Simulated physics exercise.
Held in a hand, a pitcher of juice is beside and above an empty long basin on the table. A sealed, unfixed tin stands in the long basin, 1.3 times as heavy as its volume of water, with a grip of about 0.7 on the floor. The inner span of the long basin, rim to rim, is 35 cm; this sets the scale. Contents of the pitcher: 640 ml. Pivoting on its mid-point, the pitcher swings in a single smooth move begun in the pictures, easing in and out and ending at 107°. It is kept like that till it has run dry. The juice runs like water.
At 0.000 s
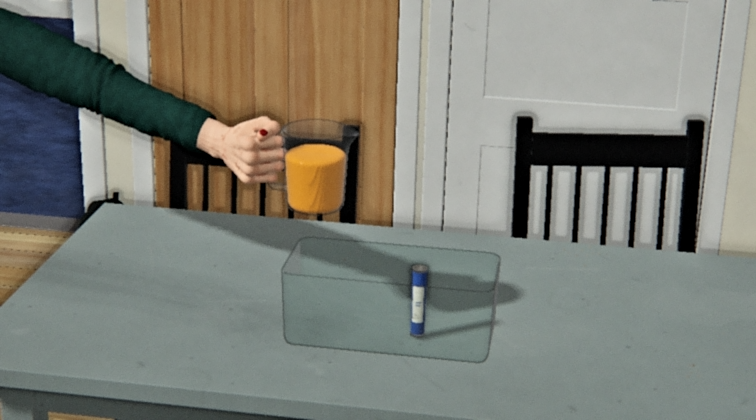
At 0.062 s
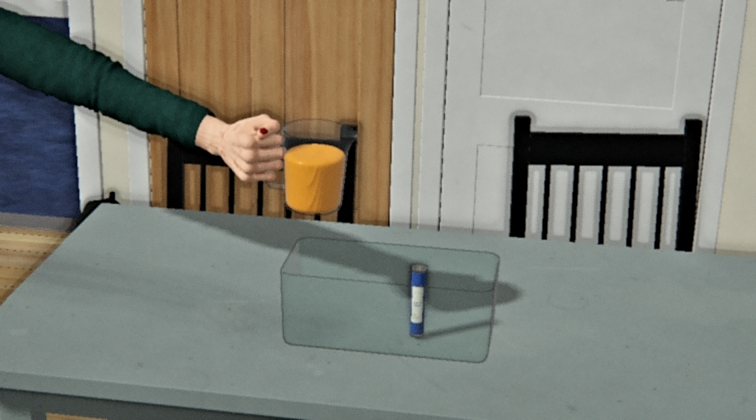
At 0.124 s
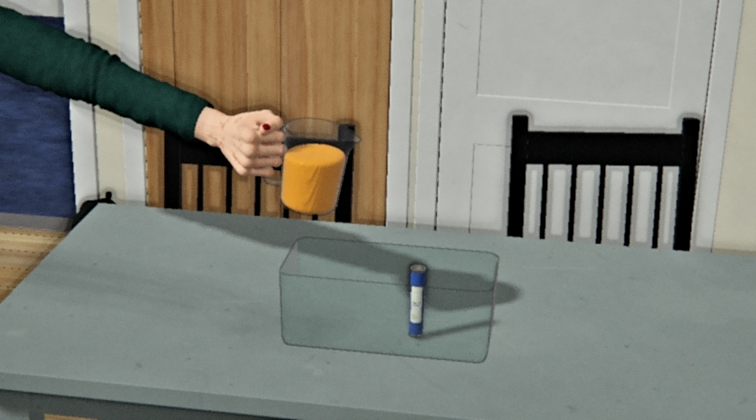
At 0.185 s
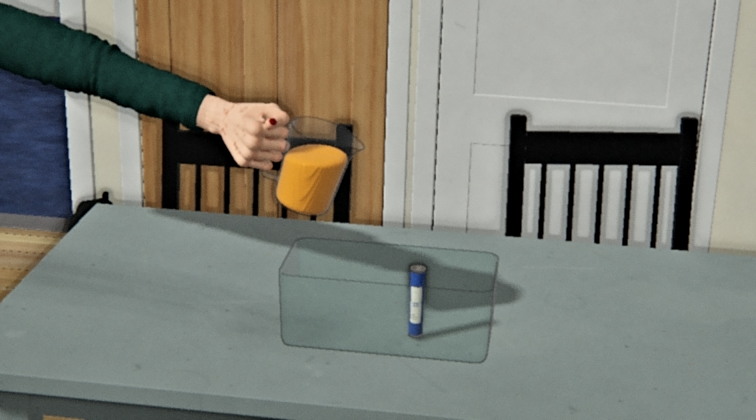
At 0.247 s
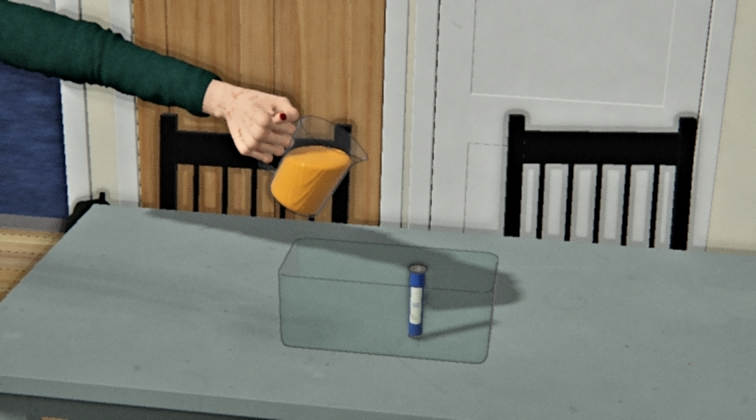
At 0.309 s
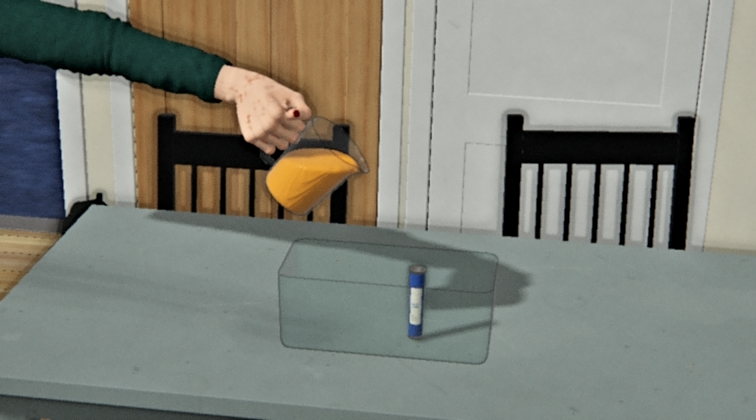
In this clip, a hand in a green sleeve holds a clear pitcher of orange juice above a table, beside an empty clear basin and a small blue tin, and steadily tilts the pitcher to the right.
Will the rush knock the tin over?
It does not come down.
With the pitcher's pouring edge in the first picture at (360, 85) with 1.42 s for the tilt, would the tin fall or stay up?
It tumbles.
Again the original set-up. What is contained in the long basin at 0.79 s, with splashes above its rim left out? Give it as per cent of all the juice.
The share is close to 68 percent.
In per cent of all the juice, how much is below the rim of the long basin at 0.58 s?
10 %, roughly.
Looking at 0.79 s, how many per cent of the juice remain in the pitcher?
I'd say some 16 per cent remains.
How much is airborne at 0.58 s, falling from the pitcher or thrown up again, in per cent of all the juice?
Near 26 per cent at that time.
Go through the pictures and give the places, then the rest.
Tilt 0°; pouring edge (359, 134); surface from (287, 151) to (346, 156); the long basin's rim runs from (291, 255) to (497, 274); the tin's top is at (420, 271), in the first picture.
Tilt 2°; pouring edge (359, 135); surface from (286, 151) to (345, 156), in the second picture.
Tilt 7°; pouring edge (361, 139); surface from (286, 151) to (346, 156), in the third picture.
Tilt 16°; pouring edge (365, 147); surface from (286, 152) to (348, 157), in the fourth picture.
Tilt 28°; pouring edge (369, 158); surface from (282, 159) to (352, 160), in the fifth picture.
Tilt 41°; pouring edge (370, 171); surface from (275, 164) to (360, 165), in the sixth picture.
After 0.58 s the tilt is 97° and 64 per cent is still to pour; the tin stands where it began.
After 0.79 s the tilt is 107° and 15 per cent is still to pour; the tin stands 1 cm from where it began.
After 1.00 s the tilt is 107° and 1 per cent is still to pour; the tin stands 1 cm from where it began.
After 1.23 s the tilt is 107° and 0 per cent is still to pour; the tin stands 1 cm from where it began.
In the end the tin stands 1 cm from where it began.
